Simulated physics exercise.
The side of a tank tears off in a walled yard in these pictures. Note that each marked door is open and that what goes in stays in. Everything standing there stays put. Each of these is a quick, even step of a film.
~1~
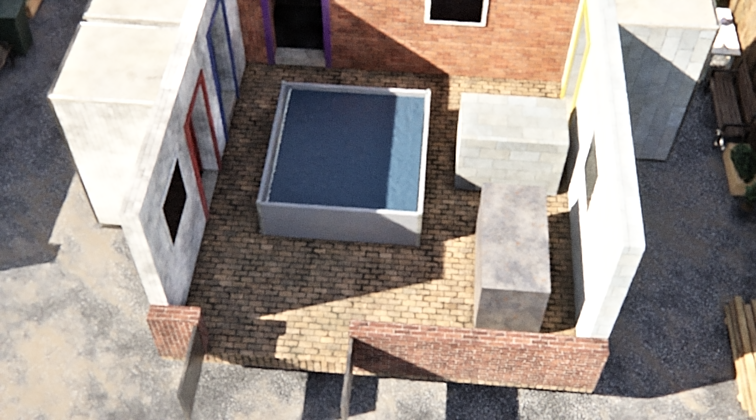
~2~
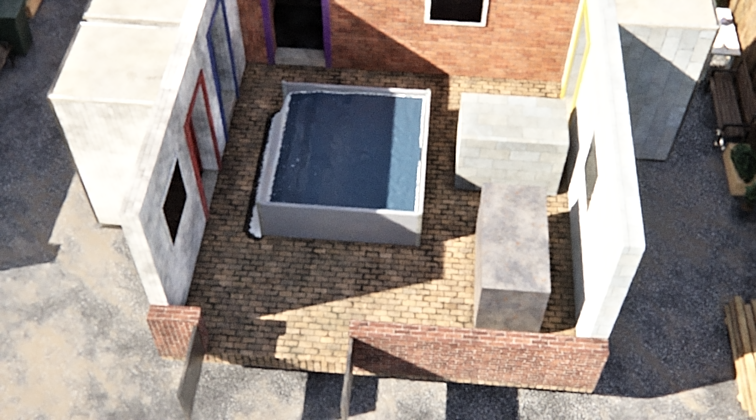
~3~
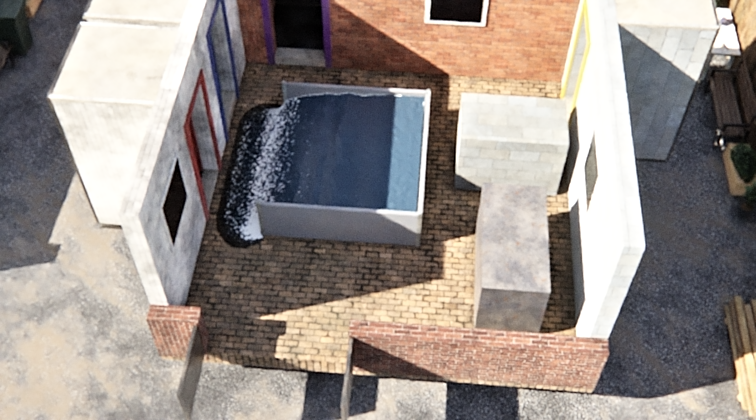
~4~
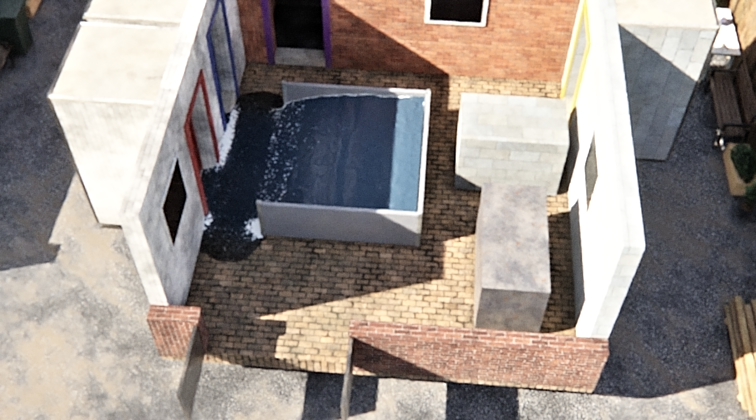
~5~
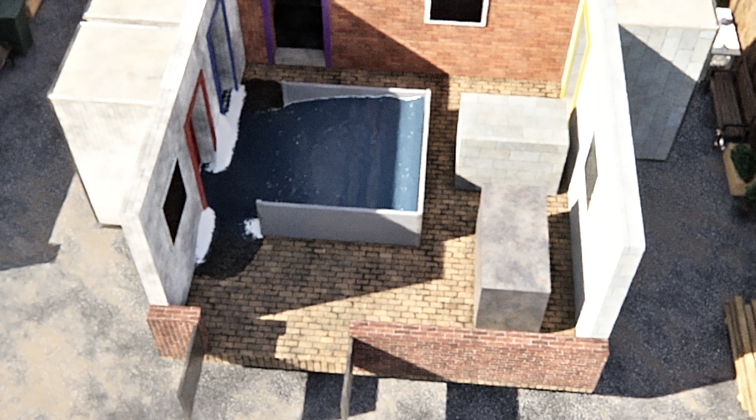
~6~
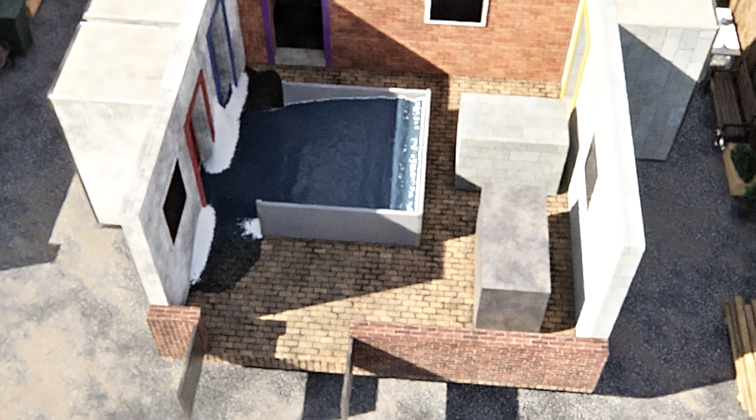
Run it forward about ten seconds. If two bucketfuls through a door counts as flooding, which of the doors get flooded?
The yellow door gets flooded; the blue door gets flooded; the red door gets flooded; the purple door gets flooded.
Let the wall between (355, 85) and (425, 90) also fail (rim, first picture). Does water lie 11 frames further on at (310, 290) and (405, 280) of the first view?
Unwetted, then unwetted.
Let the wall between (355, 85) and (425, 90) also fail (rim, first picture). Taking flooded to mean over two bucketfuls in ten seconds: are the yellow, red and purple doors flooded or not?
Result - yellow door: Above the limit; red door: Above the limit; purple door: Below the limit.
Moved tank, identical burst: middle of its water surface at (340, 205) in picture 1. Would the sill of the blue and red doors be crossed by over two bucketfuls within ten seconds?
Blue door: Within the limit; red door: Exceeds the limit.
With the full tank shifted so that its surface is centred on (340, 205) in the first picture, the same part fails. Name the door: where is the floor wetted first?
That's the red door.
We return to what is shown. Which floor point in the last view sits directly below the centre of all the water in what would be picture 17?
Roughly (292, 174) in the last picture.
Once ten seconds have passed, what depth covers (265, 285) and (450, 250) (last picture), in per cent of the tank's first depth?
2 and 8 per cent, in that order.
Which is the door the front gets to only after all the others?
Result: The yellow-painted one.
A moment on, water covers 25 % of the floor; the yellow door not reached, the blue door over two buckets in, the red door far over two buckets in, the purple door wet at the sill, nothing in.
Next, water covers 35 % of the floor; the yellow door not reached, the blue door far over two buckets in, the red door far over two buckets in, the purple door under two buckets in.
Then, water covers 55 % of the floor; the yellow door wet at the sill, nothing in, the blue door far over two buckets in, the red door far over two buckets in, the purple door over two buckets in.
Later, water covers 75 % of the floor; the yellow door over two buckets in, the blue door far over two buckets in, the red door far over two buckets in, the purple door over two buckets in.
In the end, water covers 90 % of the floor; the yellow door over two buckets in, the blue door far over two buckets in, the red door far over two buckets in, the purple door over two buckets in.
